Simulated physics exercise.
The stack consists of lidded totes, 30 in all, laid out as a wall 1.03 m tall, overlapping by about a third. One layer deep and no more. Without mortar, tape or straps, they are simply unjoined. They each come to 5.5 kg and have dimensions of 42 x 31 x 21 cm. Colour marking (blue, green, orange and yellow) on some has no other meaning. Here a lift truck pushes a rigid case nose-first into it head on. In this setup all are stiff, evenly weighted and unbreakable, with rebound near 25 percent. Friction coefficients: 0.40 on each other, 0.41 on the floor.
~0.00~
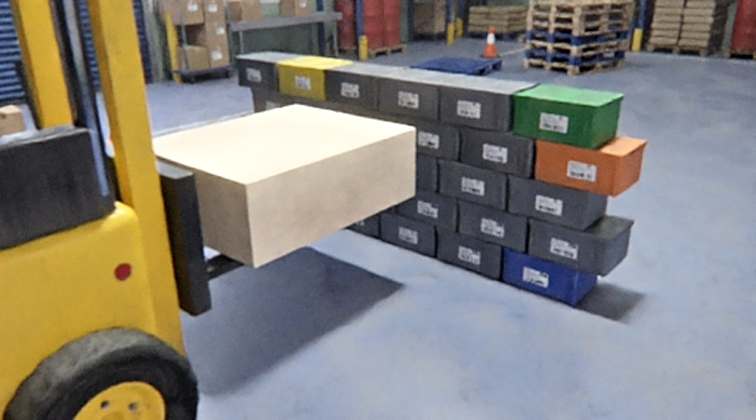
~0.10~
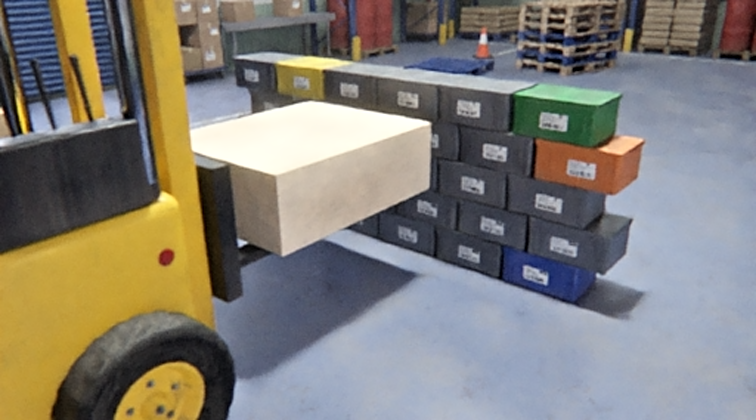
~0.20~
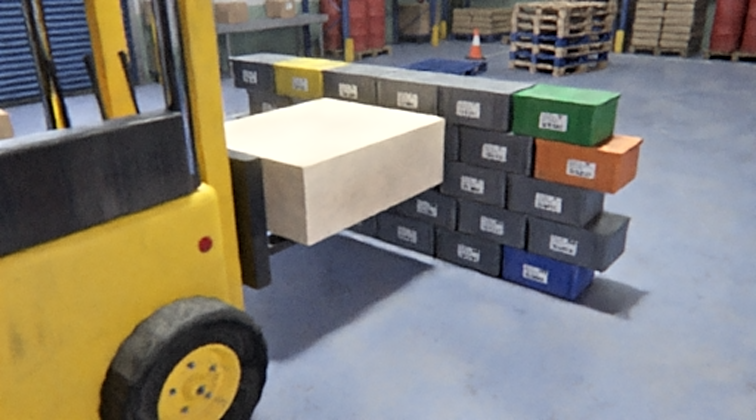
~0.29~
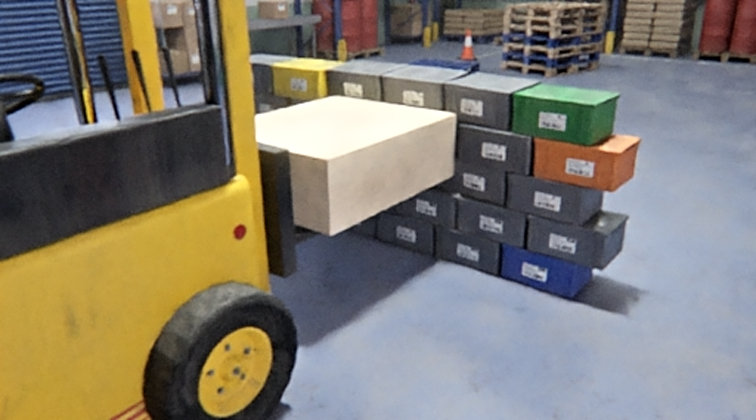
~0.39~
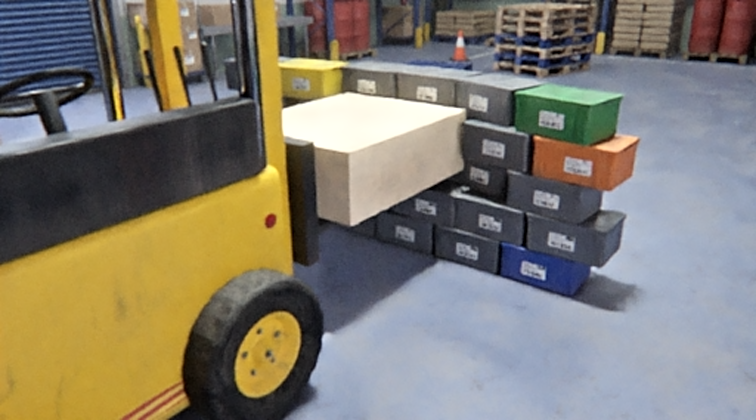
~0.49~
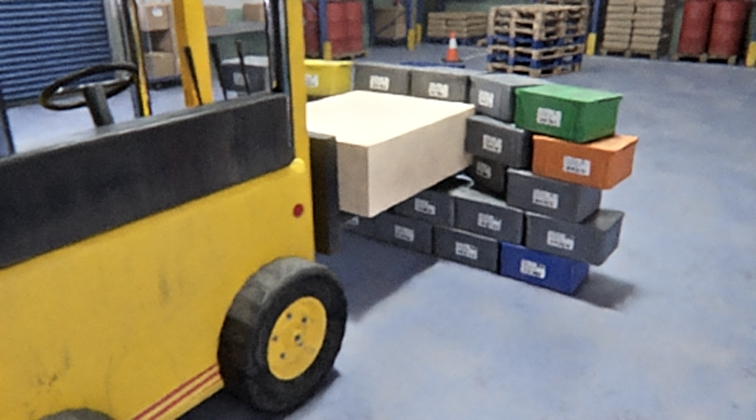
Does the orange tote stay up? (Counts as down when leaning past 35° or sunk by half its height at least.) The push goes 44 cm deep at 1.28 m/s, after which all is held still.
Yes.
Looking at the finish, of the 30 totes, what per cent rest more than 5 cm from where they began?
45 in a hundred.
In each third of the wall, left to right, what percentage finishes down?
Going left to right, I get 20, 70 and 40 percent.
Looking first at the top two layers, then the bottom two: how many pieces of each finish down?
I count 9 from the top and 1 from the bottom.
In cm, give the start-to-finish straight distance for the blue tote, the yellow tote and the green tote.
Displacements: Blue = 0, yellow = 80, green = 110 (cm).
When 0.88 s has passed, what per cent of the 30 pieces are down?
It's 35 percent at that point.
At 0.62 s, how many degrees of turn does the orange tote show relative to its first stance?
Close to 0° of tilt compared with the start.
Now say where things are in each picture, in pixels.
In the first frame (we follow the side turned to the camera; the camera moves round a little), load (403, 160) 32 cm short of touching; orange tote (575, 169); green tote (552, 121); blue tote (537, 277); no piece has moved.
In the second frame, load (419, 154) 19 cm short of touching; orange tote (575, 167).
In the third frame, load (434, 148) 7 cm short of touching; orange tote (574, 167).
In the fourth frame, load (446, 143) 56 mm in; orange tote (573, 166); steepest lean 4°, the tote at (352, 89); 9 stirred so far.
In the fifth frame, load (457, 138) 18 cm in; orange tote (572, 165); yellow tote (297, 83) displaced 29 mm; 13 stirred so far.
In the sixth frame, load 31 cm in; orange tote (570, 164); green tote (547, 115) displaced 33 mm; 14 stirred so far.
Around 0.62 s, 3 of the 30 totes down; orange tote unmoved; yellow tote tipped 9°.
Around 0.88 s, 11 of the 30 totes down; orange tote unmoved; yellow tote tipped 32°, 15 cm lower.
Around 1.36 s, 13 of the 30 totes down; orange tote unmoved; green tote tipped 61°, 71 cm lower.
Finally (2.9 s), 13 of the 30 totes down; orange tote unmoved; green tote tipped 43°, 75 cm lower; yellow tote 52 cm lower. Seen by the last camera, middles, orange tote near (584, 157), green tote near (554, 201).
